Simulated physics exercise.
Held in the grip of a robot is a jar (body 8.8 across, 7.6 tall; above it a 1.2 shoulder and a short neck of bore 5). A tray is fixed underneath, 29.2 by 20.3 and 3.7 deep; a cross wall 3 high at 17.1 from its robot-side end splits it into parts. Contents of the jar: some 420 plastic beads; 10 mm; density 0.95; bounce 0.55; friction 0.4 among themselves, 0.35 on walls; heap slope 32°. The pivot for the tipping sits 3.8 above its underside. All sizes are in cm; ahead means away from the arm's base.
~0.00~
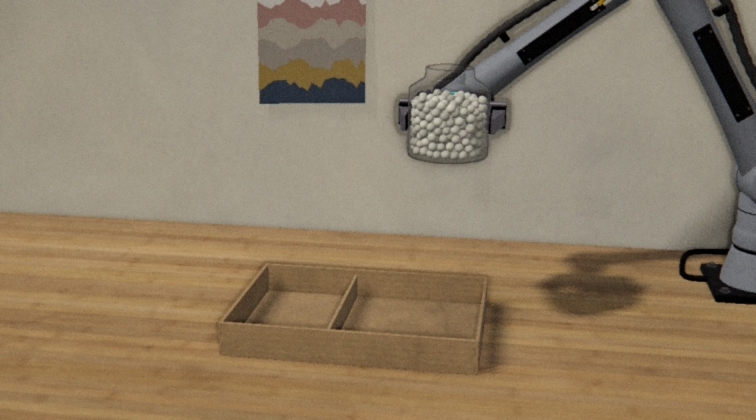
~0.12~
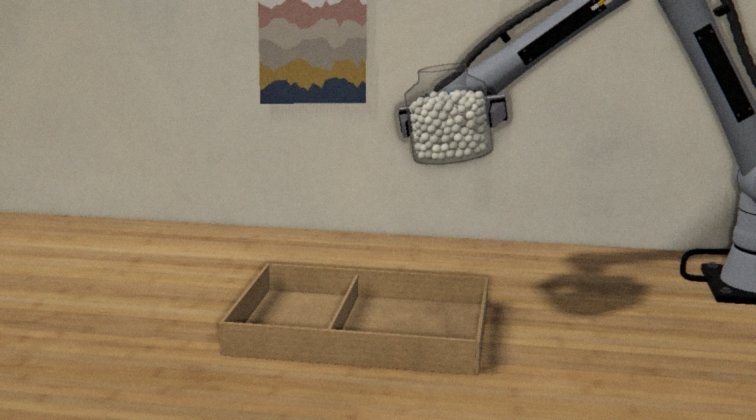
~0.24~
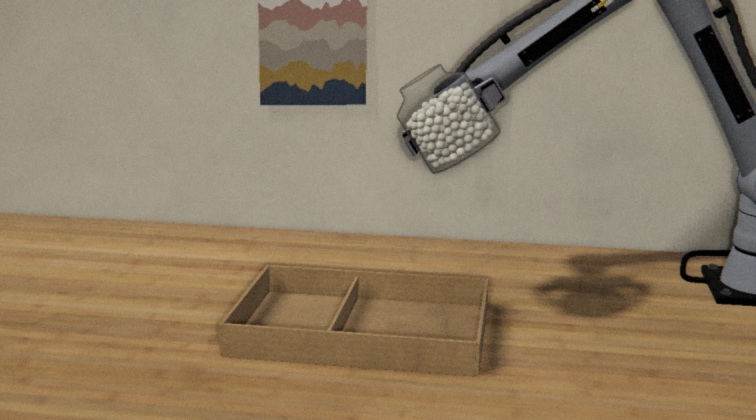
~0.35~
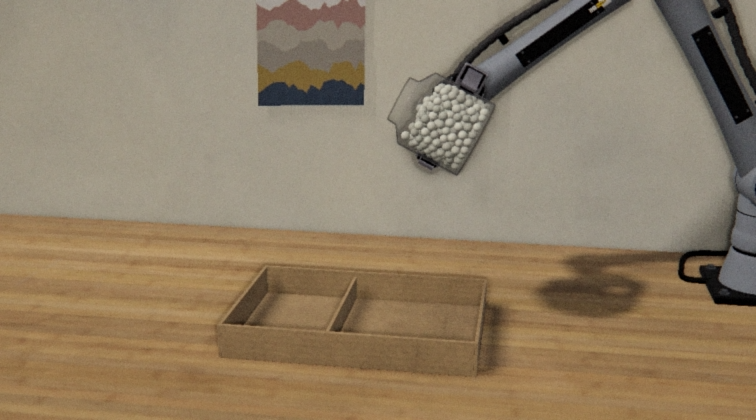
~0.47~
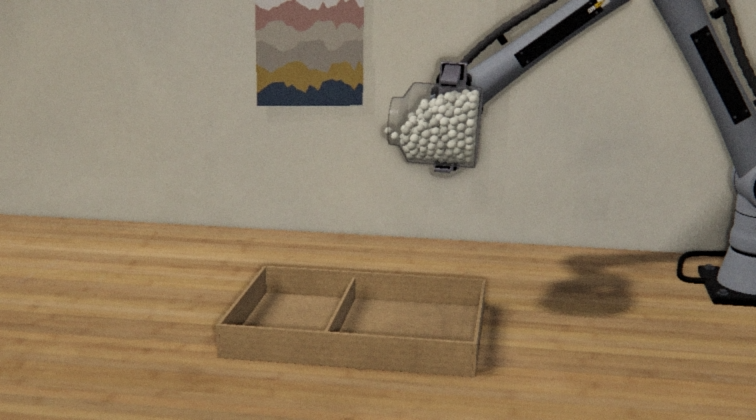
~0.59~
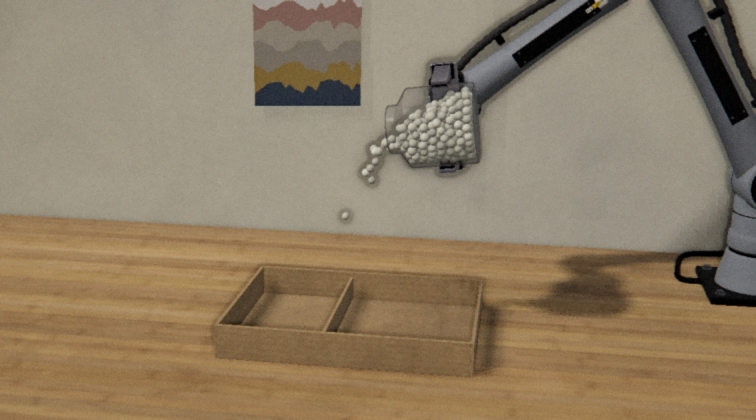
A robot arm held a clear jar of white beads above a divided wooden tray and gradually tipped it left onto its side, until a few beads trickled out of the mouth.
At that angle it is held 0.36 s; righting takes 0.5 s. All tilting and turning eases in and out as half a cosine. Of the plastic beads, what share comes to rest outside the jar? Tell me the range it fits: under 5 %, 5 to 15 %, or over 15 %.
It fits 5 to 15 %.
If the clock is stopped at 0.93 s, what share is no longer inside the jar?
Share out of jar: Approx. 5 %.
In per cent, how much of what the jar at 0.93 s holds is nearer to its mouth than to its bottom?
50 %.
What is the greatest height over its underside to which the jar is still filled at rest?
7.5 cm.
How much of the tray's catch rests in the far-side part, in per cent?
About 55 percent.
After 0.93 s, tipped 97°, highest piece 30 above the table; 384 in the jar, 15 in the far-side part, 10 in the robot-side part, 6 in flight or on a rim.
After 1.28 s, tipped 26°, highest piece 31 above the table; 378 in the jar, 19 in the far-side part, 17 in the robot-side part, 1 in flight or on a rim.
After 1.65 s, upright, highest piece 30 above the table; 378 in the jar, 21 in the far-side part, 16 in the robot-side part.
After 2.35 s, upright, highest piece 30 above the table; 378 in the jar, 21 in the far-side part, 16 in the robot-side part.
At rest, 378 in the jar, 21 in the far-side part, 16 in the robot-side part. That is 9 % outside the jar.
